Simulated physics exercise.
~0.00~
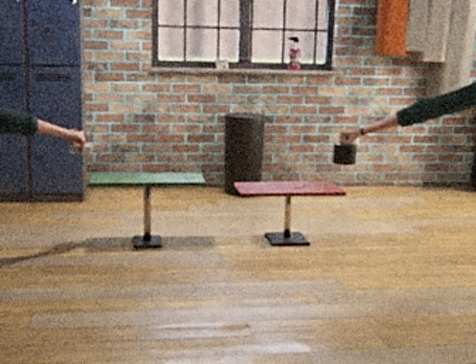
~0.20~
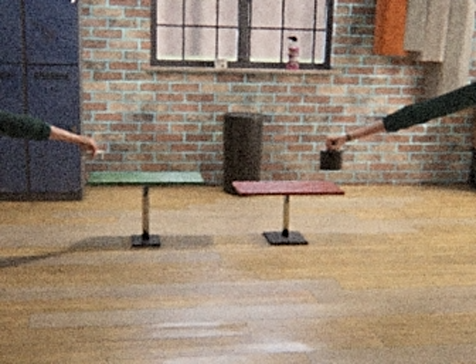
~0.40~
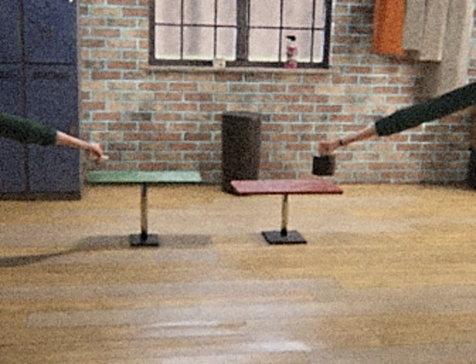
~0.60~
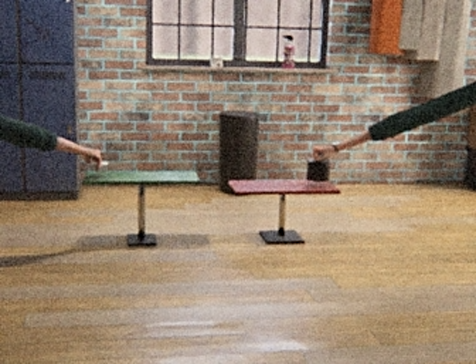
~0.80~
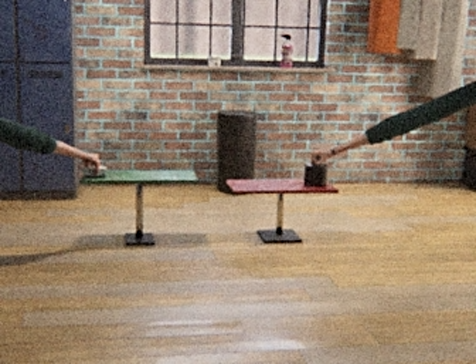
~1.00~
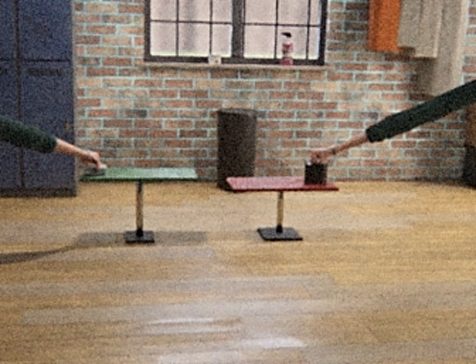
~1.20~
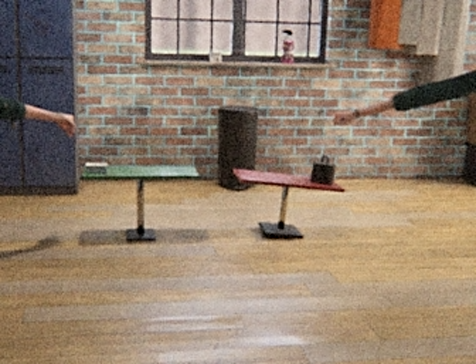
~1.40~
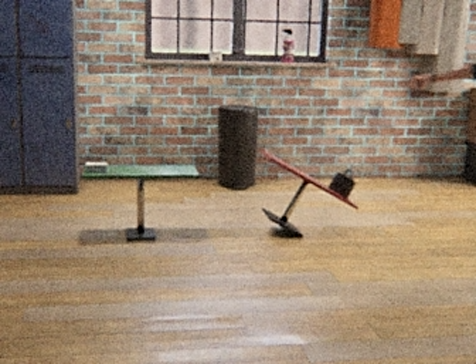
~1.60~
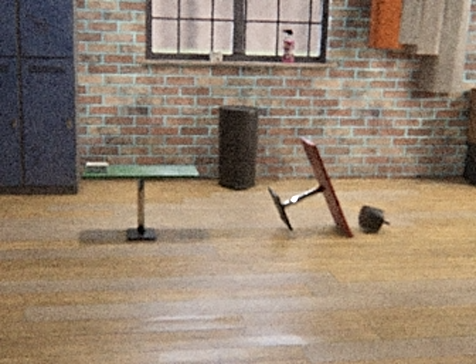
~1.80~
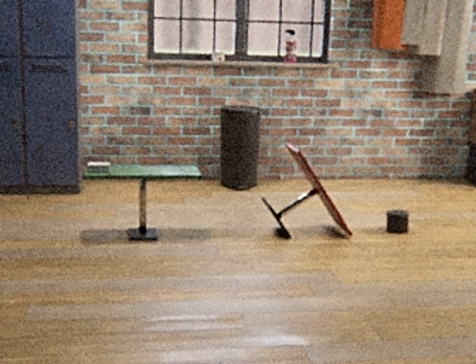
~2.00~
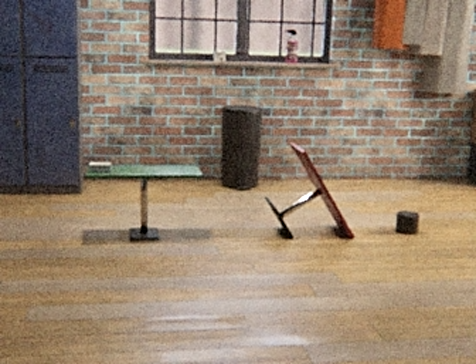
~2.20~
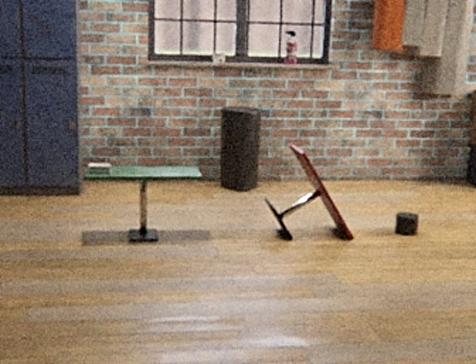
The red stand toppled to the right after a hand set a dark block near its right edge and let go, sending the block tumbling onto the floor, while the green stand stayed upright with the small, light object another hand had placed on its left end.
